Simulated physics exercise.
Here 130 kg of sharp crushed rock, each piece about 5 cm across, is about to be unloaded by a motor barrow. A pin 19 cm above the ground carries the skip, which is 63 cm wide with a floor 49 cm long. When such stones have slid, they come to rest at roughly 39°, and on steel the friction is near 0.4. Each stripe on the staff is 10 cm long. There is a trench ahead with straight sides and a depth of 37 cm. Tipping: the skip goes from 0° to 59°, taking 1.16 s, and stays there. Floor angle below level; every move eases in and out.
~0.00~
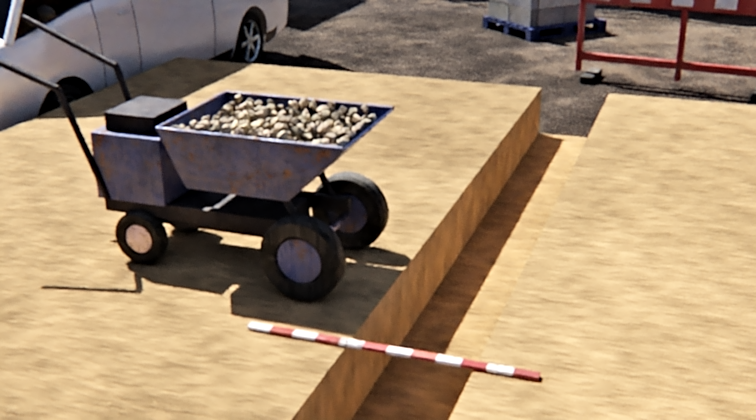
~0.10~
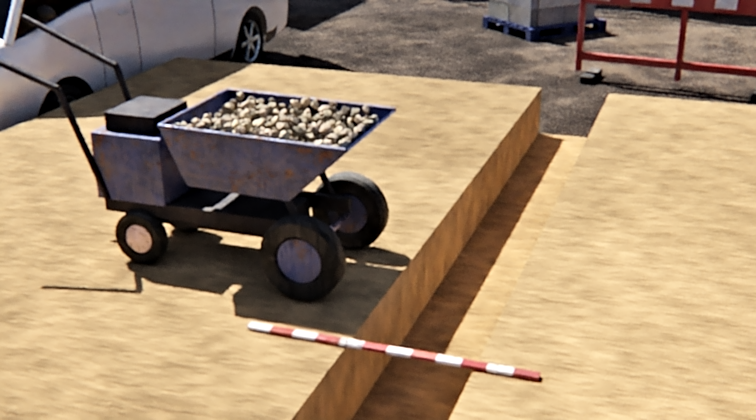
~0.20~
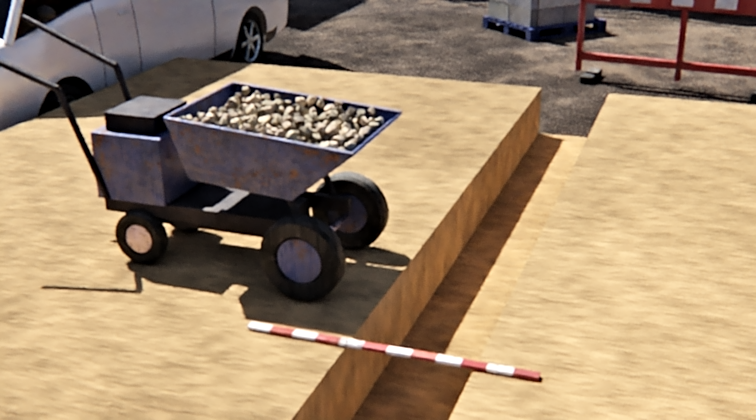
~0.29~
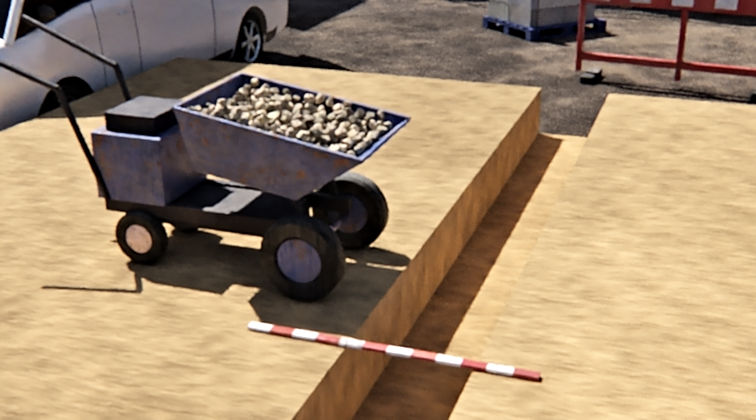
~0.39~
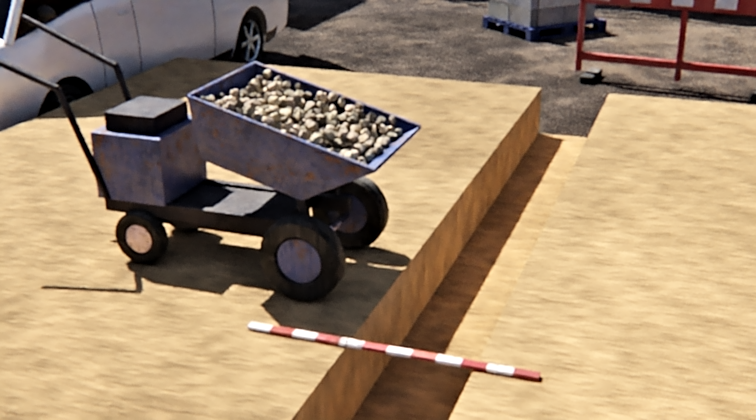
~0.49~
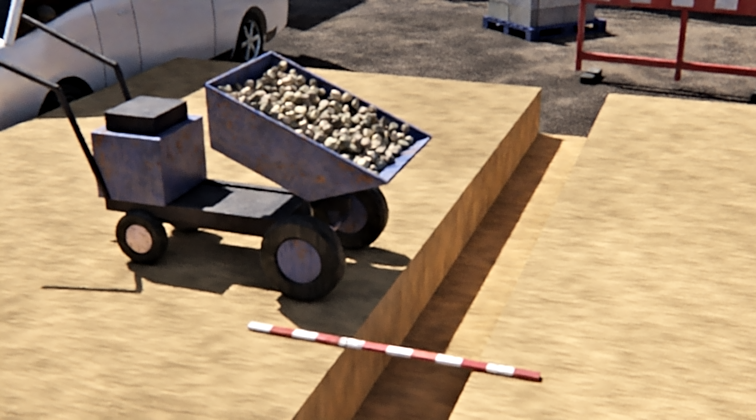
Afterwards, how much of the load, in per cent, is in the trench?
About 59 per cent.
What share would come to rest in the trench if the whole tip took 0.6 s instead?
With that change, it comes to around 50 per cent.
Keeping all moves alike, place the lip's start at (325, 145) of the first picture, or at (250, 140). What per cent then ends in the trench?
Estimates: 65 % then 45 %.
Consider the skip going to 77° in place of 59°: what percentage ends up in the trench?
Roughly 90 per cent would end in the trench.
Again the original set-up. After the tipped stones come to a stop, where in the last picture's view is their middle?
Middle at around (476, 354), I'd say.
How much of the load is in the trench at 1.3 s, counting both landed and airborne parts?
I'd say near 10 per cent at that time.
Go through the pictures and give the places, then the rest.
In the first frame, the skip is at 0°, its lip at (343, 150); the top of the load is at (314, 108).
In the second frame, the skip is at 1°, its lip at (346, 151); the top of the load is at (301, 106); the stones move at 0.2 m/s on average.
The third frame shows lip at (353, 155), floor tilted 4°, highest stones at (264, 101); the stones move at 0.4 m/s on average.
The fourth frame shows lip at (363, 161), floor tilted 9°, highest stones at (255, 93); the stones move at 0.5 m/s on average.
In the fifth frame, the skip is at 16°, its lip at (375, 171); the top of the load is at (264, 84); the stones move at 0.6 m/s on average.
The sixth frame shows lip at (387, 183), floor tilted 23°, highest stones at (273, 76); the stones move at 0.7 m/s on average.
After 0.9 s the floor is at 50°; 100 % in the skip; the foremost stones are at (425, 202).
After 1.3 s the floor is at 59°; 90 % in the skip, 10 % in the trench; the foremost stones are at (486, 321).
After 1.6 s the floor is at 59°; 61 % in the skip, 34 % in the trench, 5 % past the trench; the foremost stones are at (562, 302).
After 3.6 s the floor is at 59°; 36 % in the skip, 59 % in the trench, 6 % past the trench; the foremost stones are at (592, 311).
